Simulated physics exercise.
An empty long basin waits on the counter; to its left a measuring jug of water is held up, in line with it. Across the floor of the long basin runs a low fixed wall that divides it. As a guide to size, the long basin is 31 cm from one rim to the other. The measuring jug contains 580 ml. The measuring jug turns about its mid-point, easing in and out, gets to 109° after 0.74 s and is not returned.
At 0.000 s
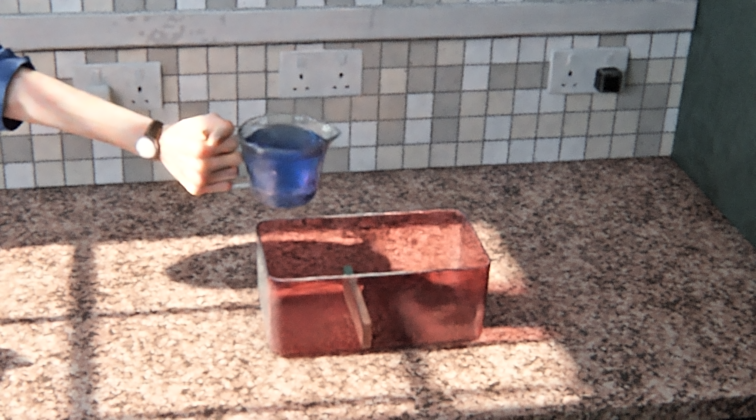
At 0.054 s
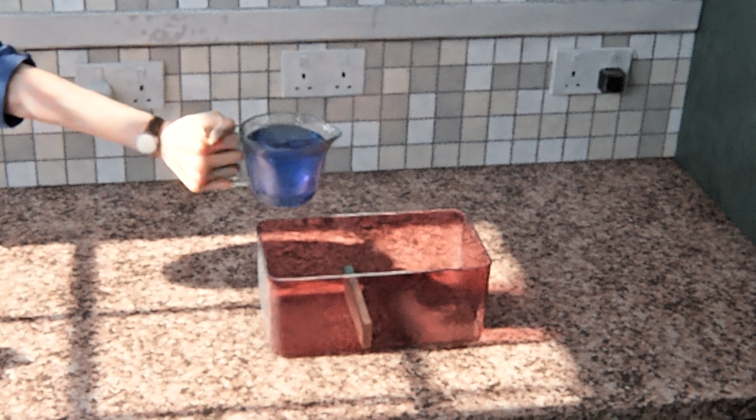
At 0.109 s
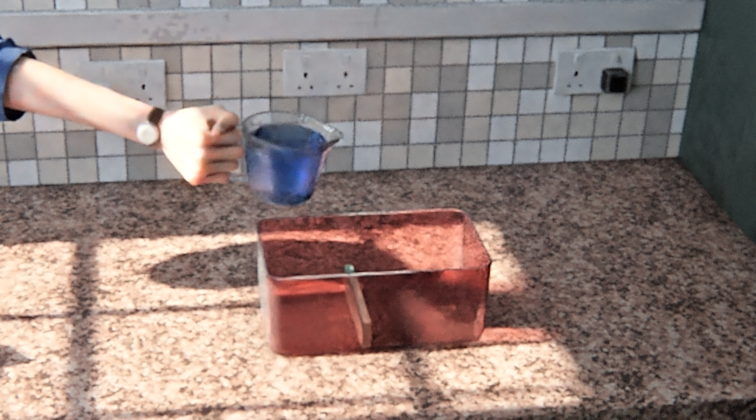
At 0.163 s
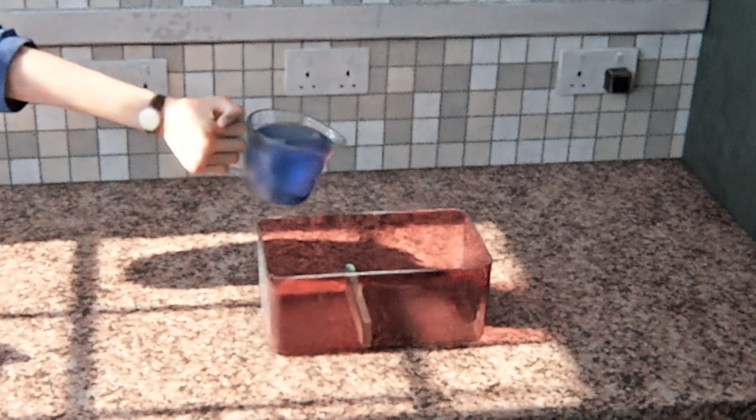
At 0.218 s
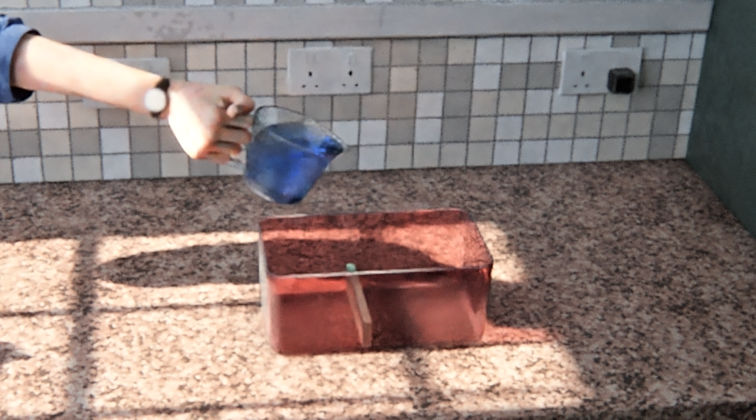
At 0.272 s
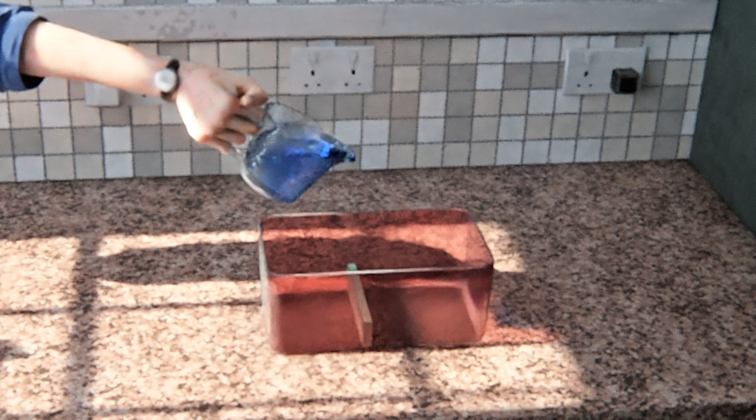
We see a hand holding a glass jug of blue water above and to the left of a reddish rectangular container on a speckled counter; the hand tilts the jug rightward, and the blue water reaches its spout.
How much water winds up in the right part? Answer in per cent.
About 69 per cent.
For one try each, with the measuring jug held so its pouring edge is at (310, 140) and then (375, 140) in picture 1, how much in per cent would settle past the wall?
Result: 20 per cent, then 95 per cent.
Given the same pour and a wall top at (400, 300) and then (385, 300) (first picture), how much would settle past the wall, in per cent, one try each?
It comes to 15 per cent, and then 25 per cent.
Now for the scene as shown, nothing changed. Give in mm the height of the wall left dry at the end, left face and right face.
Some 32 mm on the left and 26 mm on the right.
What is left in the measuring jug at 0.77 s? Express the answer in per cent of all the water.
What remains is about 2 percent of it all.
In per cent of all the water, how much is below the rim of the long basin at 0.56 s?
At that time the basin holds about 38 per cent of the liquid.
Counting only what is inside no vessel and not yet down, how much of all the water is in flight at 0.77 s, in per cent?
I'd say some 4 per cent is in the air.
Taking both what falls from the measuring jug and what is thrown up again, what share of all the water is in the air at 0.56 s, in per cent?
28 per cent.
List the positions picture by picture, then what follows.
It leans 0°; its right rim is at (341, 131); the water meets the walls at (243, 142) and (326, 138); the long basin's rim runs from (262, 251) to (477, 238); the wall's top is at (357, 294), in the first frame.
It leans 1°; its right rim is at (342, 131); the water meets the walls at (243, 140) and (327, 138), in the second frame.
It leans 6°; its right rim is at (344, 134); the water meets the walls at (246, 138) and (328, 138), in the third frame.
It leans 13°; its right rim is at (347, 140); the water meets the walls at (248, 137) and (333, 138), in the fourth frame.
It leans 22°; its right rim is at (350, 148); the water meets the walls at (252, 139) and (342, 142), in the fifth frame.
It leans 32°; its right rim is at (350, 158); the water meets the walls at (253, 141) and (345, 150); 3 per cent is over the edge, in the sixth frame.
Then, 0.56 s in, the tilt is 94° and 34 per cent is still to pour, 2 is left of the wall and 37 right of it.
Then, 0.77 s in, the tilt is 109° and 2 per cent is still to pour, 25 is left of the wall and 69 right of it.
Then, 1.00 s in, the tilt is 109° and 0 per cent is still to pour, 31 is left of the wall and 69 right of it.
Then, 1.24 s in, the tilt is 109° and 0 per cent is still to pour, 30 is left of the wall and 69 right of it.
Finally, 30 per cent lies left of the wall, 69 right of it and 1 outside.
